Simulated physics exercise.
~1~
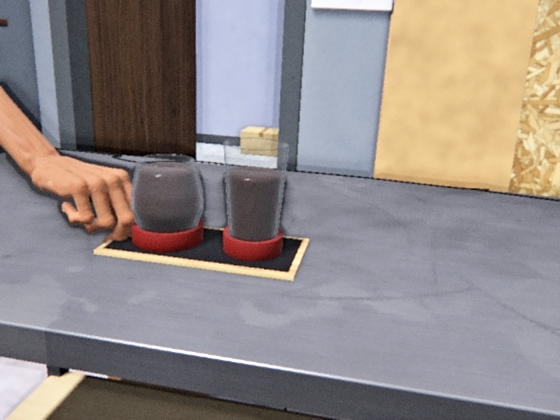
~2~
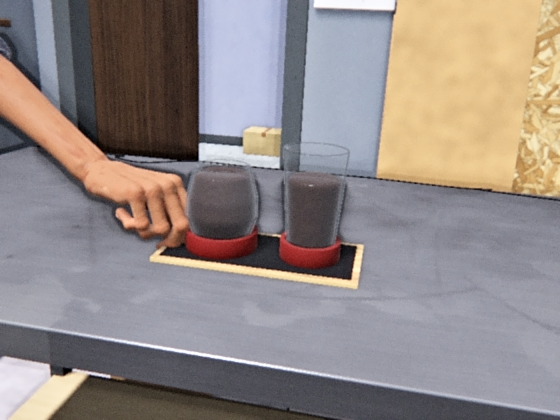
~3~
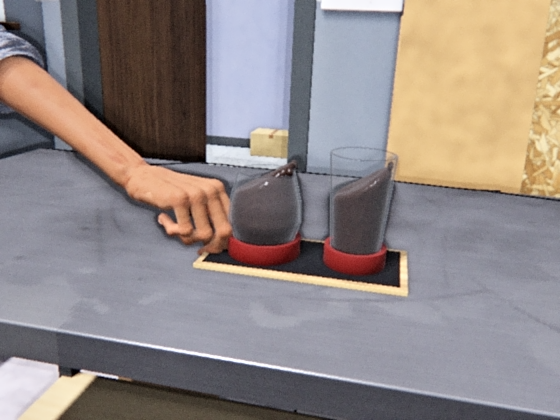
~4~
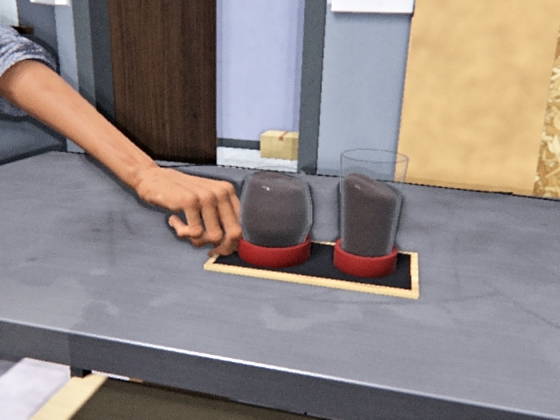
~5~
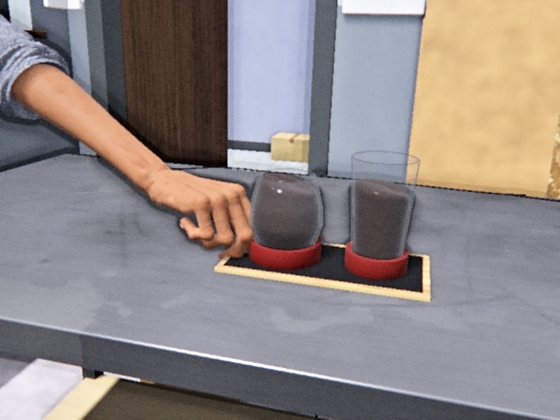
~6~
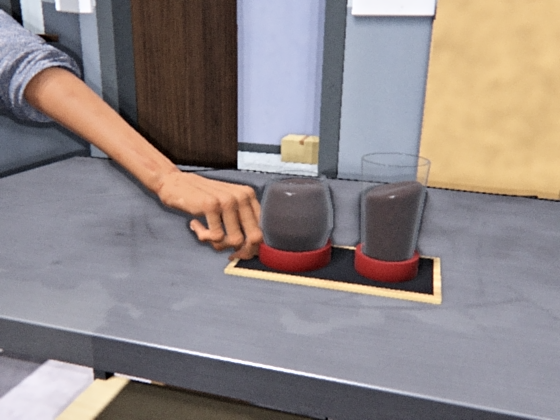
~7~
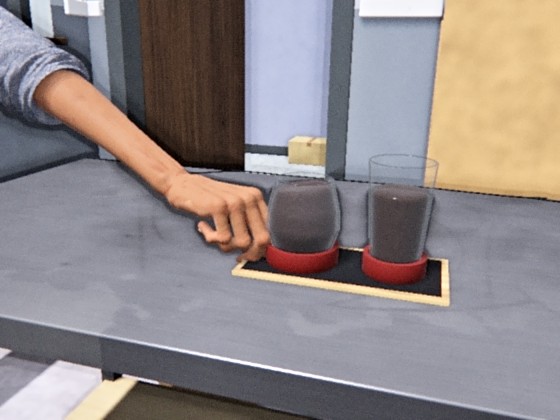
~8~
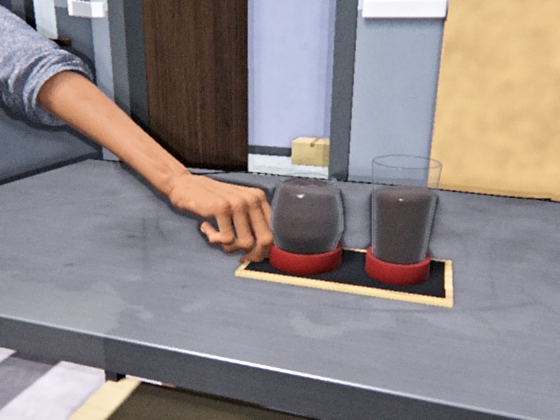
At first, a hand at the left end of a small wood-edged tray accompanies it as it glides right across a grey counter, carrying a round-bellied glass and a slim glass of dark coffee in red holders. The tray then stops abruptly, and the coffee surges steeply up the right side of both glasses. A little seems to slip over the round glass's rim, while the slim one keeps its coffee inside. The coffee swings back left, then rocks in shrinking waves as the view pans slightly left. Finally, both surfaces look nearly level, with the glasses upright and the hand still beside the tray.
